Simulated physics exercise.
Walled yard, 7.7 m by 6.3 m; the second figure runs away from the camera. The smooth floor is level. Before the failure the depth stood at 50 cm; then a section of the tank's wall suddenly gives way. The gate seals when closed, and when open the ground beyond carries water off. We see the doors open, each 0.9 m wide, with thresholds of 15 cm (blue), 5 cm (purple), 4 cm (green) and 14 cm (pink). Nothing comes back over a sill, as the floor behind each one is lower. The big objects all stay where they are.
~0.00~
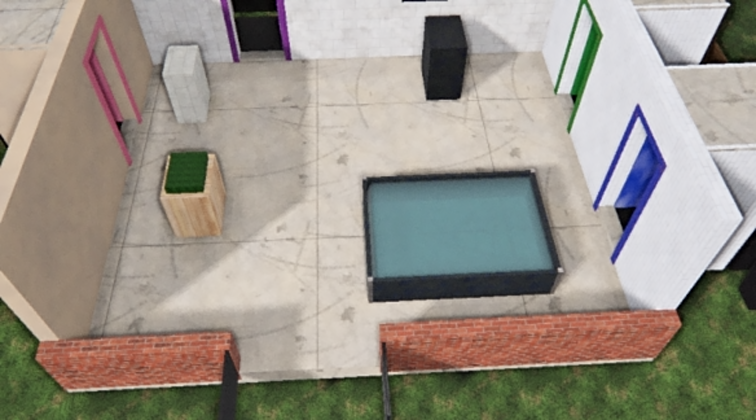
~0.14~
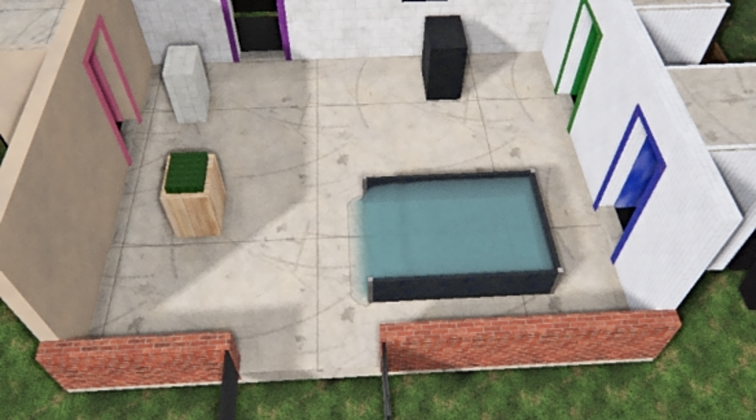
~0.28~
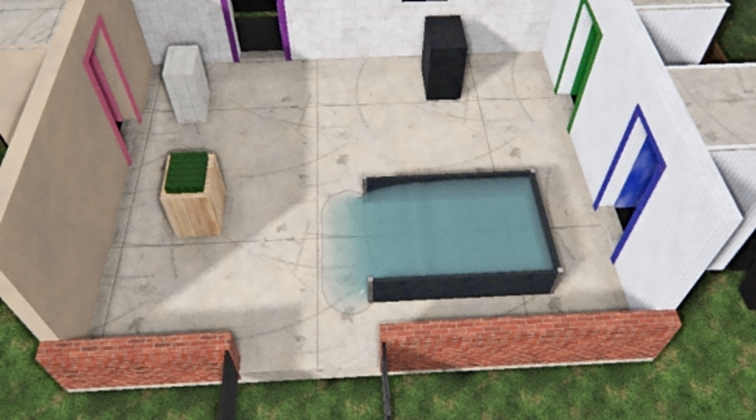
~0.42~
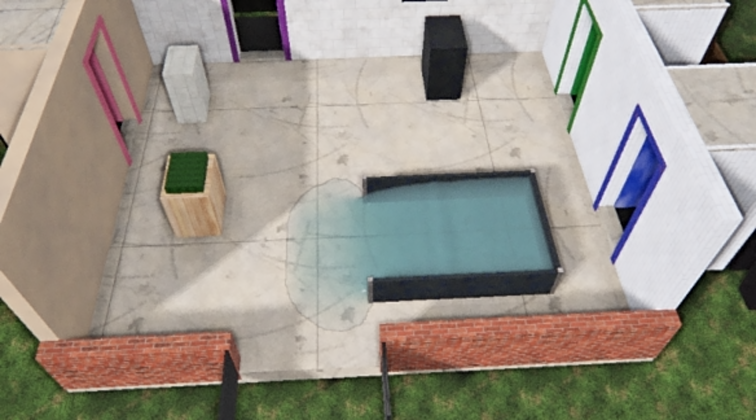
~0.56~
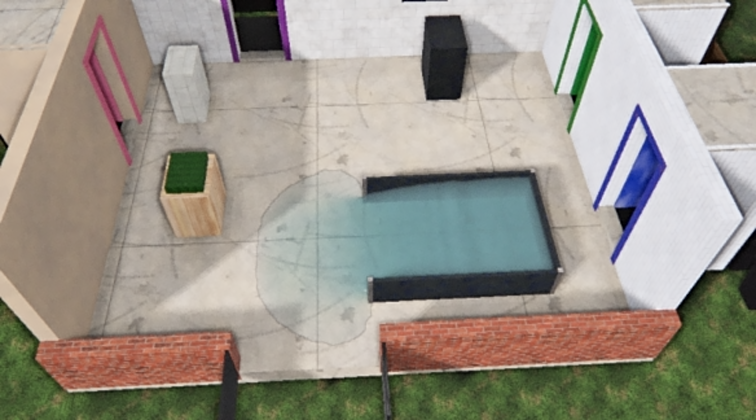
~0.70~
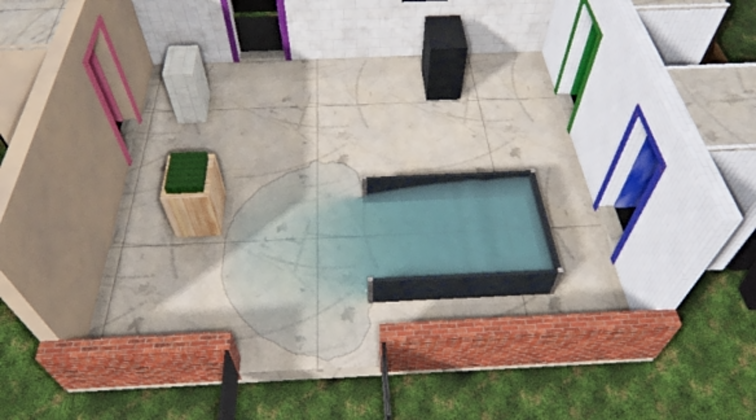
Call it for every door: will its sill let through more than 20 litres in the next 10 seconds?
Blue door - it will not, purple door - it will, green door - it will not, pink door - it will not.
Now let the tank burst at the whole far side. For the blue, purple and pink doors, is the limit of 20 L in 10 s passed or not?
At blue the amount is beneath the mark, at purple it is higher than the mark, and at pink it is beneath the mark.
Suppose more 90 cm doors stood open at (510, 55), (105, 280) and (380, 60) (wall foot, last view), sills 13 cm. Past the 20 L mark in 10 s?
Taking them in order, the first gets too little, the second enough and the third too little.
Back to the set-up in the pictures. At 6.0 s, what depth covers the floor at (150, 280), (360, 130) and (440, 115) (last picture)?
12, 0, 0 cm.
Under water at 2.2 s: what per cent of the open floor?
Covered: Roughly 35 %.
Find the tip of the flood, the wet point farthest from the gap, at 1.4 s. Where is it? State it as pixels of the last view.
Point: Roughly (99, 295).
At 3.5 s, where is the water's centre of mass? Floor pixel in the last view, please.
I'd say somewhere around (273, 240).
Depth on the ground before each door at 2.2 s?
You'd see blue at 0 cm, purple at 0 cm, green at 0 cm and pink at 0 cm.
After 1.4 s water covers 25 % of the floor and is deepest (28 cm) near (229, 230); blue door not reached, purple door not reached, green door not reached, pink door not reached.
After 2.2 s water covers 35 % of the floor and is deepest (34 cm) near (83, 364); blue door not reached, purple door not reached, green door not reached, pink door not reached.
After 3.5 s water covers 45 % of the floor and is deepest (28 cm) near (178, 347); blue door not reached, purple door 4 cm at the sill, 0 L in, green door not reached, pink door 13 cm at the sill, 1 L in.
After 6.0 s water covers 55 % of the floor and is deepest (18 cm) near (147, 95); blue door not reached, purple door 13 cm at the sill, 42 L in, green door not reached, pink door 11 cm at the sill, 2 L in.
After 10.0 s water covers 80 % of the floor and is deepest (11 cm) near (416, 92); blue door not reached, purple door 7 cm at the sill, 83 L in, green door 2 cm at the sill, 0 L in, pink door 7 cm at the sill, 2 L in.
